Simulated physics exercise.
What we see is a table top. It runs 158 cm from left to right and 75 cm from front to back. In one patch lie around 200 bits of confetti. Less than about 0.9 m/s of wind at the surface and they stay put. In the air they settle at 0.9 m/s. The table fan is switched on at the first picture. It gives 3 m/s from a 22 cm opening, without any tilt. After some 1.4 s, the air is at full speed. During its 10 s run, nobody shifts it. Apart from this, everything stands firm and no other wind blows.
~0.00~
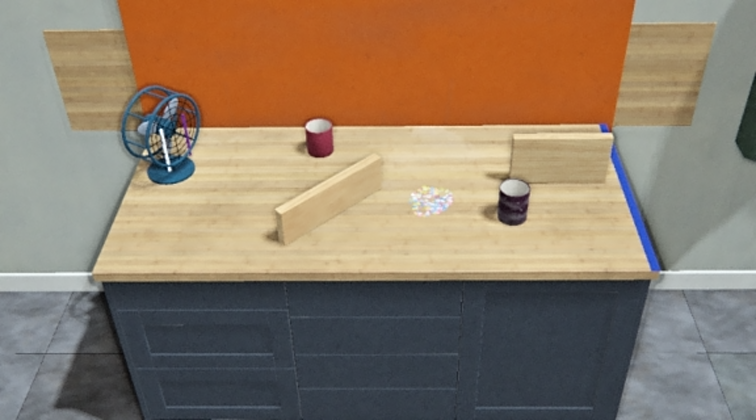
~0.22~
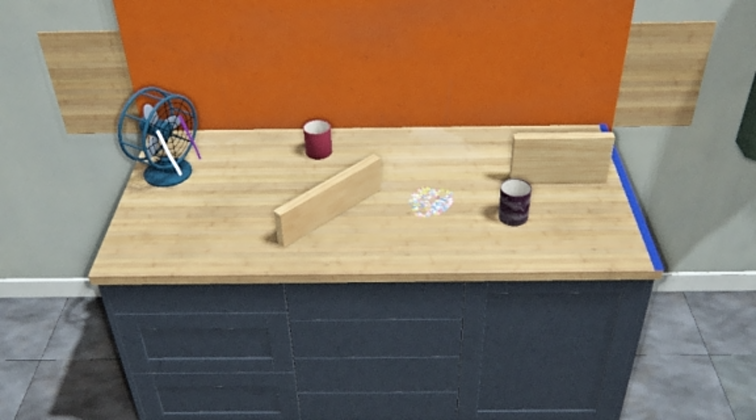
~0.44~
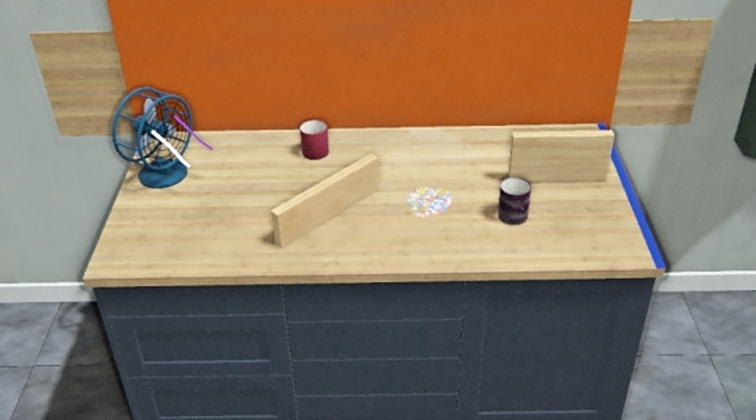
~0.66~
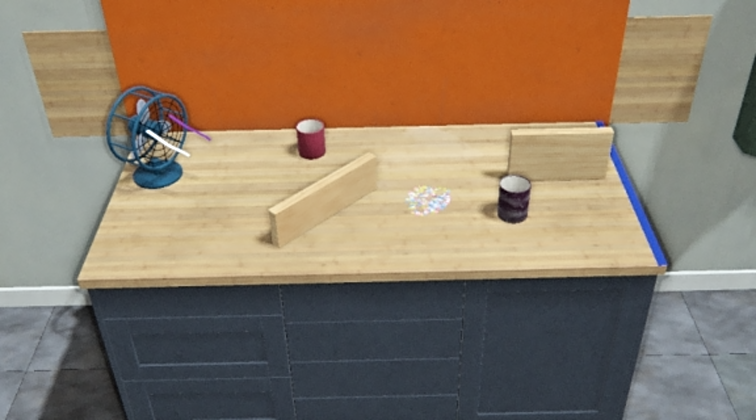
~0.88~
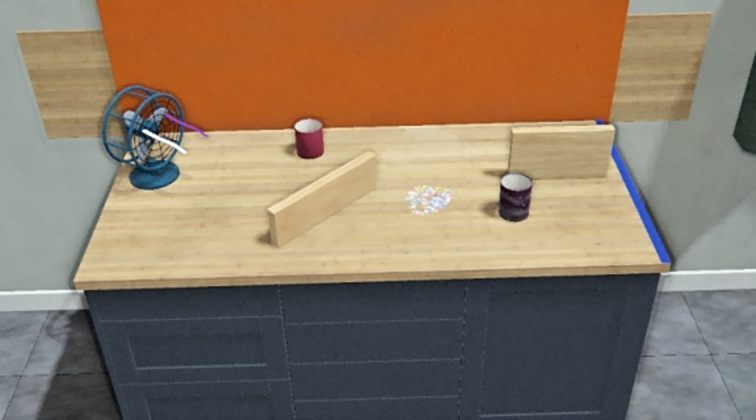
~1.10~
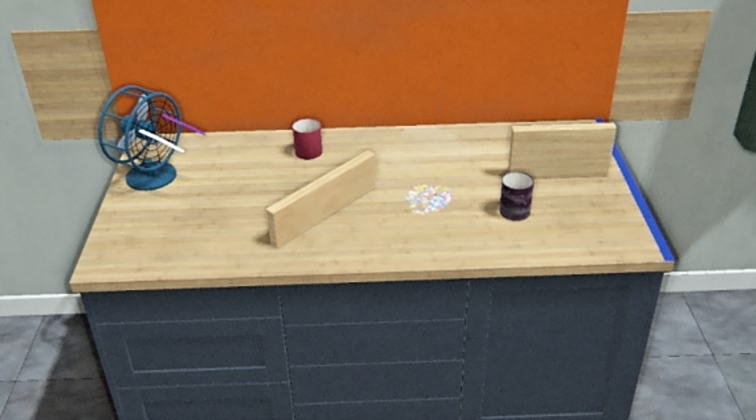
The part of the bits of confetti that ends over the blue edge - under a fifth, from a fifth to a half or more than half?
The share falls short of one fifth.
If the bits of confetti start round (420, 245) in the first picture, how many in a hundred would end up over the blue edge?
Then about 0 %.
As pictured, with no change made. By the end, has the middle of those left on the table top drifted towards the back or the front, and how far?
Moved forward, around 15 cm.
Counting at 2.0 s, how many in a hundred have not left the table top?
Roughly 100 %.
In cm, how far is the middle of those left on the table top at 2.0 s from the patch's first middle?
About 0 cm.
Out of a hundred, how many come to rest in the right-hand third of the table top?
I'd put it at about 5 percent.
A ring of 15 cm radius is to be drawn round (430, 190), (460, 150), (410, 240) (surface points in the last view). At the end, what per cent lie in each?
I would say some 15 %, 0 % and 40 % respectively.
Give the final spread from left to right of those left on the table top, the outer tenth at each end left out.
I'd say close to 40 cm.
After 2.0 s the count stands so, 0 % are over the blue edge; the middle of those still in play is near (431, 200).
After 3.2 s the count stands so, 0 % are over the blue edge; the middle of those still in play is near (428, 202).
After 5.5 s the count stands so, 0 % are over the blue edge; the middle of those still in play is near (416, 226).
After 10.0 s, at the end, 0 % are over the blue edge; the middle of those still in play is near (388, 226).
